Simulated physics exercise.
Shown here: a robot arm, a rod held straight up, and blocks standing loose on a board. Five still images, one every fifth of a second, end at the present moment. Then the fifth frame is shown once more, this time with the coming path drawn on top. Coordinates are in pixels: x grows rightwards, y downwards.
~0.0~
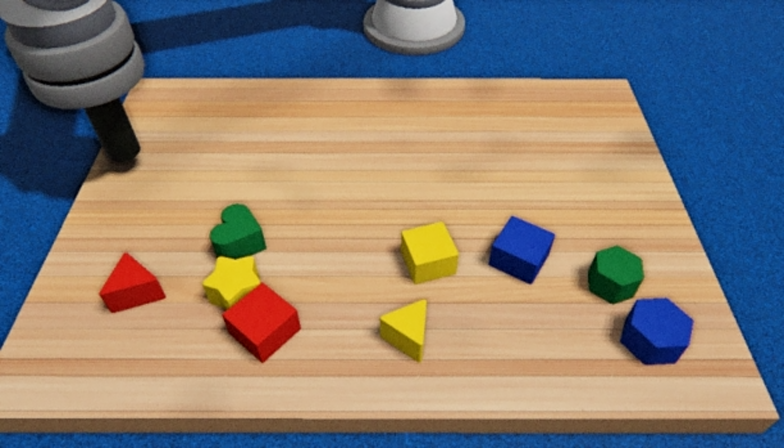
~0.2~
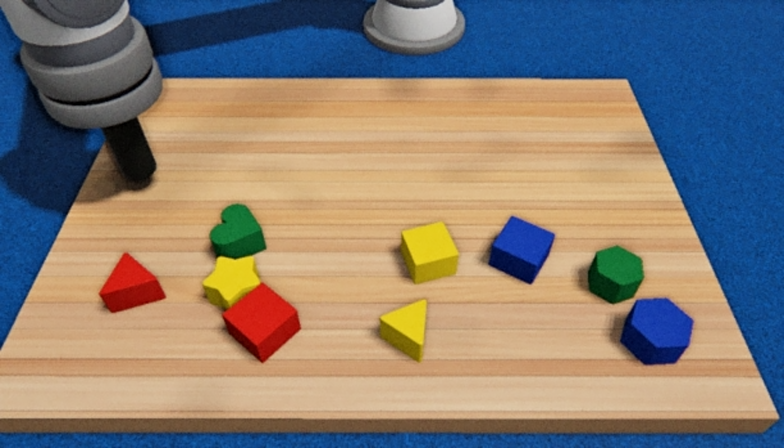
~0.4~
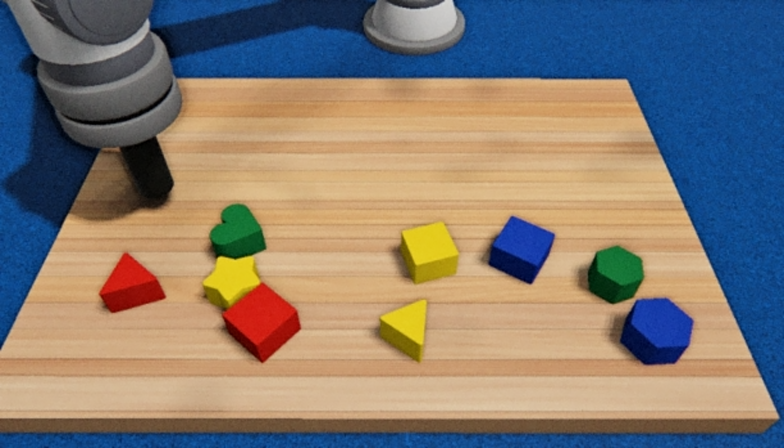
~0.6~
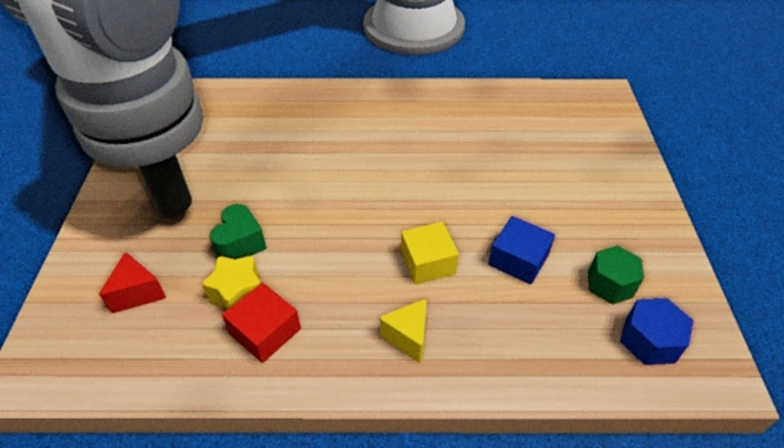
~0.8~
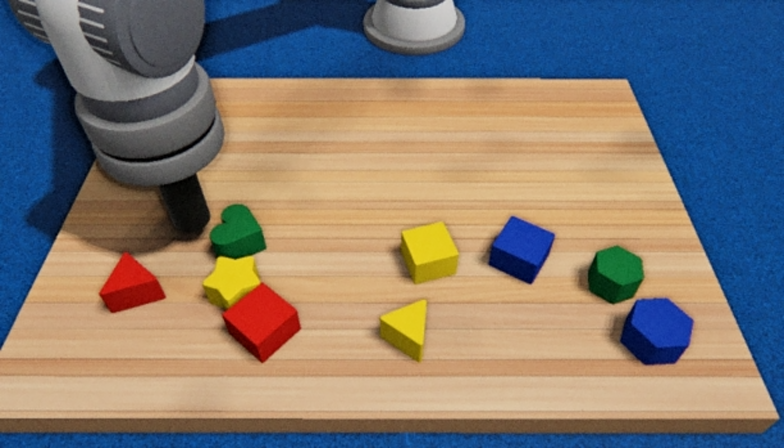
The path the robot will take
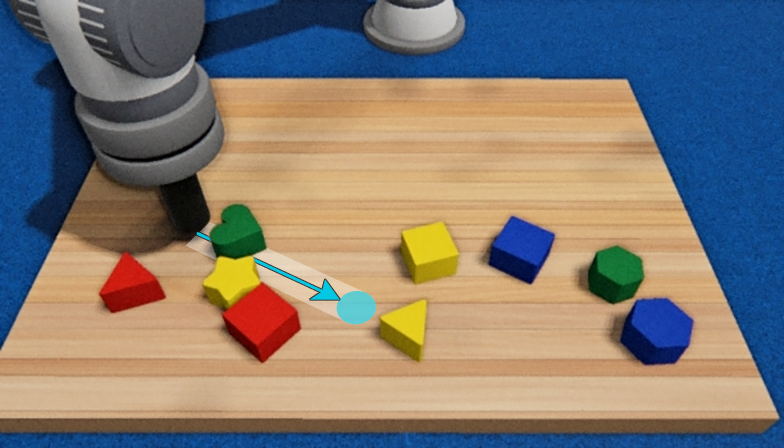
Robot arm moving its black rod down and right across a wooden board toward a green heart, the colored blocks staying still.
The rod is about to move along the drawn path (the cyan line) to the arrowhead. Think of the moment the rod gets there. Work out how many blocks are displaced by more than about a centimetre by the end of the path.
I reckon the push displaces only one of the blocks by more than 1 cm.
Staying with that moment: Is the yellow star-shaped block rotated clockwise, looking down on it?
Yes - that is the case.
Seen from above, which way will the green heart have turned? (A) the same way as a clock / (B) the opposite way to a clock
Correct choice: B.
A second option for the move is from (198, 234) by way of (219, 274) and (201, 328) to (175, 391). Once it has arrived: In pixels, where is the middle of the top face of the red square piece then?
The spot you're after is about (289, 337) in the image.
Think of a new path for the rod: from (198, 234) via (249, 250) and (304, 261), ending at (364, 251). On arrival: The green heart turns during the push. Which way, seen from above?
It spins with the clock.
The line goes from (198, 234) to (356, 307).
On the path given first. One third of the way, rod at (243, 243); green heart at (278, 236), turned 15° anticlockwise.
Two thirds of the way, rod at (298, 268); yellow star-shaped block at (236, 276), turned 35° clockwise; green heart at (327, 243), turned 55° anticlockwise; red square piece at (262, 316).
At the end, rod at (355, 294); yellow star-shaped block at (236, 276), turned 35° clockwise; green heart at (339, 245), turned 85° anticlockwise; red square piece at (262, 316); yellow triangle unmoved.
